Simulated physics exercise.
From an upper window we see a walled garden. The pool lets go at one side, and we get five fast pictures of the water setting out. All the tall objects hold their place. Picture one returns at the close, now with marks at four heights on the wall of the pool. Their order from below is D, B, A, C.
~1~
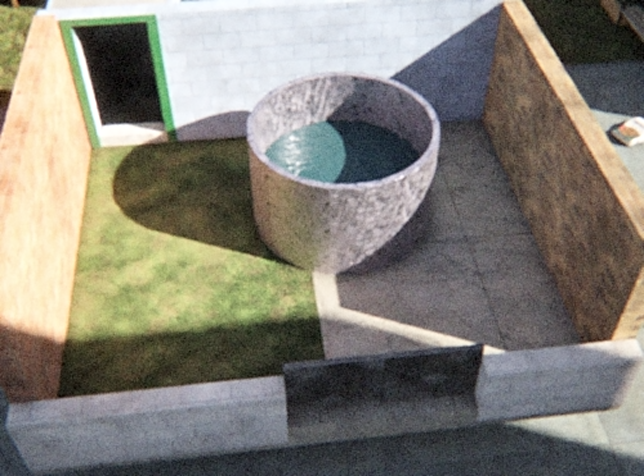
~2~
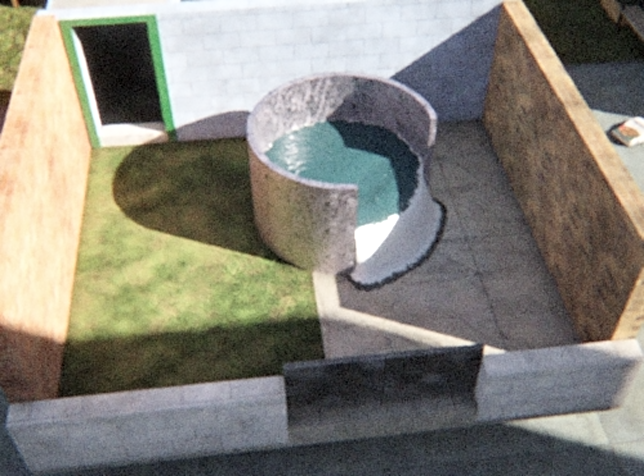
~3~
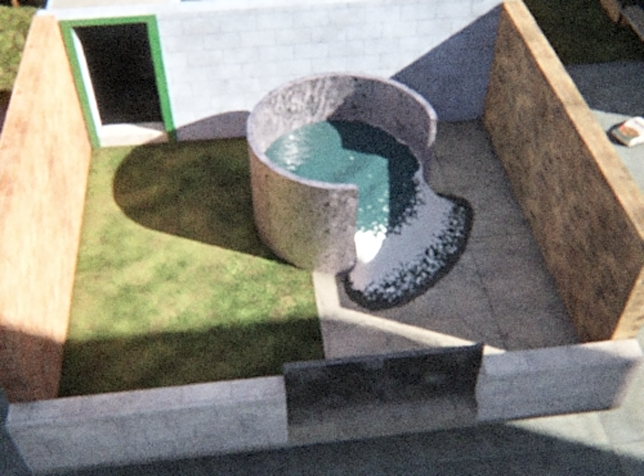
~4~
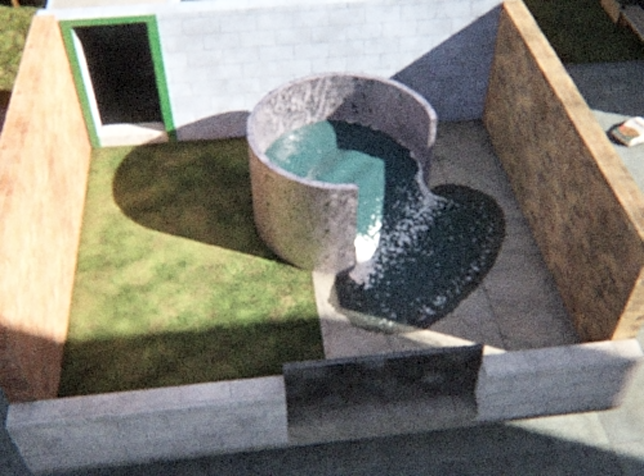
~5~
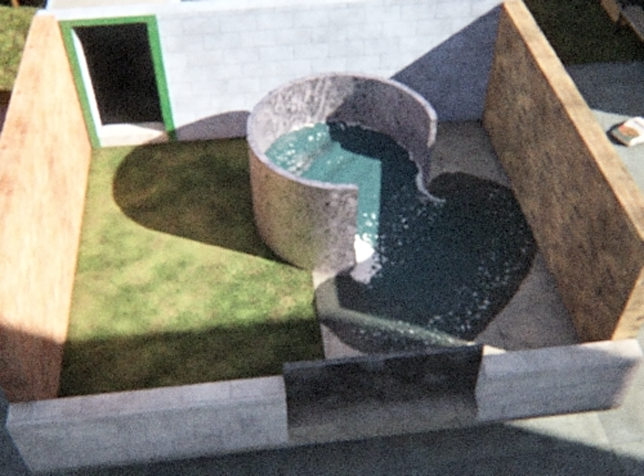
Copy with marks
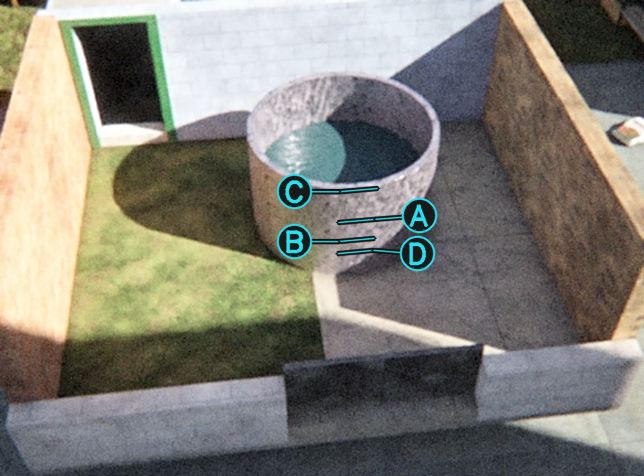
Water pours through an opening in the round stone pool and spreads across the paved ground.
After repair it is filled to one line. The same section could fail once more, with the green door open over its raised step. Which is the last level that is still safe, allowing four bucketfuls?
Choose A.
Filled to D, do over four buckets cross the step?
No.
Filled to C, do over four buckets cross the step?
Yes, it does.
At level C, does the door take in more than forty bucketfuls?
No, it does not.
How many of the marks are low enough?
Three of the four.
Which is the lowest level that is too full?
That is level C.
On the marked copy, A at (357, 220); B at (356, 239); C at (358, 190); D at (355, 252); from the bottom up D, B, A, C.
For level A, a splash gets over, under a bucket.
For level B, nothing gets over.
For level C, about 12 bucketfuls get in.
For level D, nothing gets over.
